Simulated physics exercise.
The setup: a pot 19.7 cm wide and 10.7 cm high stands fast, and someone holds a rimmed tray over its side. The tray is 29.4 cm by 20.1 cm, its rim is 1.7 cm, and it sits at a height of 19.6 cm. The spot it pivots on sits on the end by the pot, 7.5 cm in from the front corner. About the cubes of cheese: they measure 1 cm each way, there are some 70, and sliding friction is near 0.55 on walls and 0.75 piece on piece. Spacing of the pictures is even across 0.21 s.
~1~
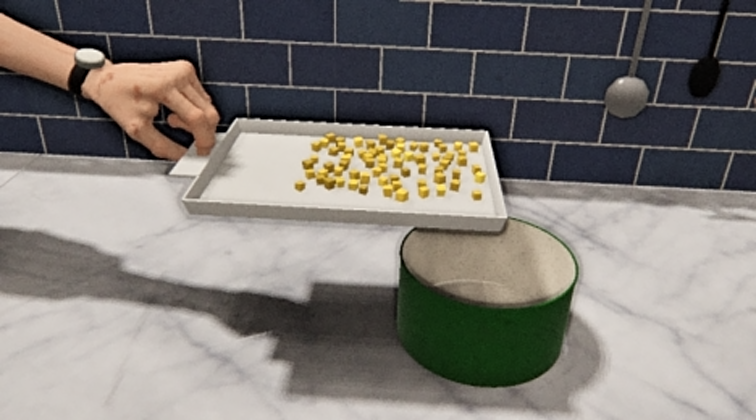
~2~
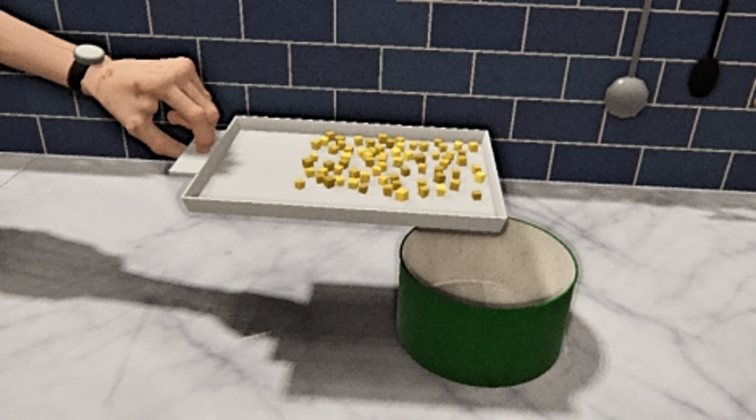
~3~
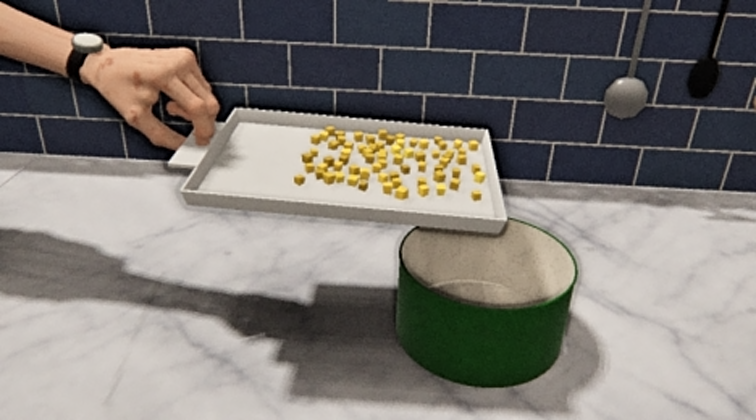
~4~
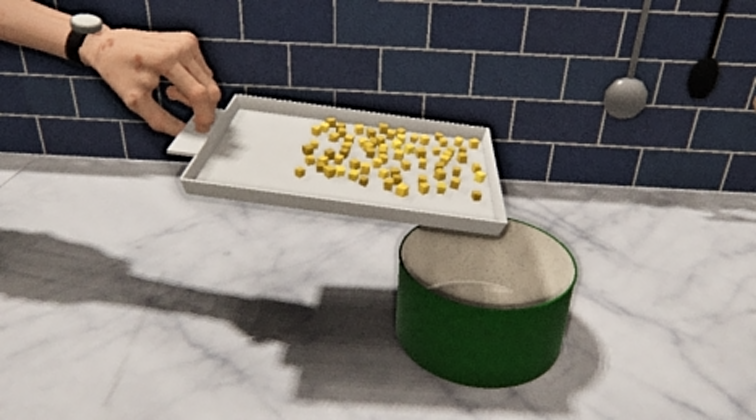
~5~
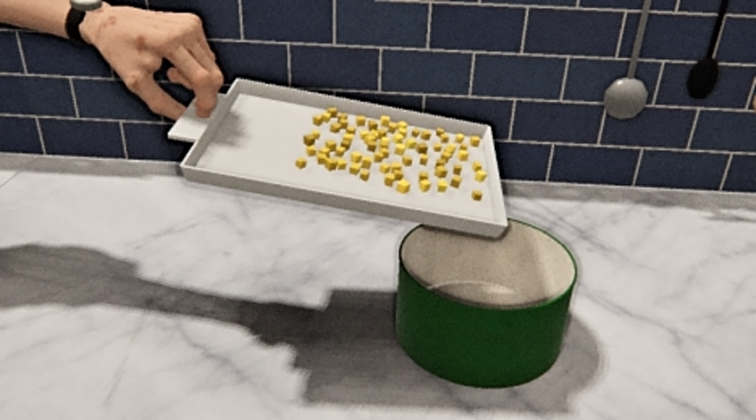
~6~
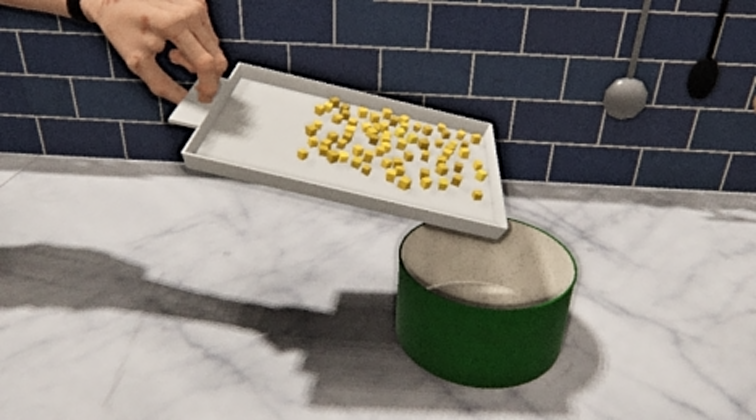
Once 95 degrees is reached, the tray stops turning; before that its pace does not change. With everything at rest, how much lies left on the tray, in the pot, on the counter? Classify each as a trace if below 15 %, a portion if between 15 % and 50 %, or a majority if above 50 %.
Tray: A trace. Pot: A majority. Counter: A portion.
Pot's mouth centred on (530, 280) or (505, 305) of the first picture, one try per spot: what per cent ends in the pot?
Estimates: 95 in a hundred and 100 in a hundred.
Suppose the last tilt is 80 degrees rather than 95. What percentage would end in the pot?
I'd say close to 35 percent.
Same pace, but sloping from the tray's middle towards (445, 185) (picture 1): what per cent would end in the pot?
Something like 80 in a hundred.
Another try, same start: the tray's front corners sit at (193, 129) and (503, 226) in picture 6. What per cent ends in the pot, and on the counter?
Pot: 60, counter: 35.
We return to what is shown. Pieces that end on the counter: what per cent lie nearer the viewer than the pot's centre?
I'd put it at around 100 per cent.
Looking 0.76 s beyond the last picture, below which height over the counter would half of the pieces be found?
Some 18 cm above the counter.
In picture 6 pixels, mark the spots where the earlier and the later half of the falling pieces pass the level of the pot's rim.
Earlier half at about (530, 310), later half at about (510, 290) in pixels.
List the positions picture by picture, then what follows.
Tray tilt 0 degrees, front corners at (188, 198) and (501, 215); middle of the pieces at (382, 162); pot at (488, 255), in the first picture.
Tray tilt 1 degrees, front corners at (188, 195) and (501, 215); middle of the pieces at (381, 161), in the second picture.
Tray tilt 3 degrees, front corners at (187, 189) and (501, 217); middle of the pieces at (381, 158), in the third picture.
Tray tilt 6 degrees, front corners at (187, 177) and (502, 219), lowest corner right front; middle of the pieces at (382, 152), in the fourth picture.
Tray tilt 9 degrees, front corners at (187, 164) and (502, 222), lowest corner right front; middle of the pieces at (383, 146), in the fifth picture.
Tray tilt 13 degrees, front corners at (189, 151) and (502, 224), lowest corner right front; middle of the pieces at (385, 140); pot at (487, 257), in the sixth picture.
Then, 0.46 s after the last picture, tilt 53 degrees; the tray holds 100 %, the pot 0 %.
Then, 0.76 s after the last picture, tilt 78 degrees; the tray holds 55 %, the pot 15 %.
Then, 1.16 s after the last picture, tilt 95 degrees; the tray holds 15 %, the pot 50 %.
In the end, tray 0 %, pot 65 %, counter 35 %.
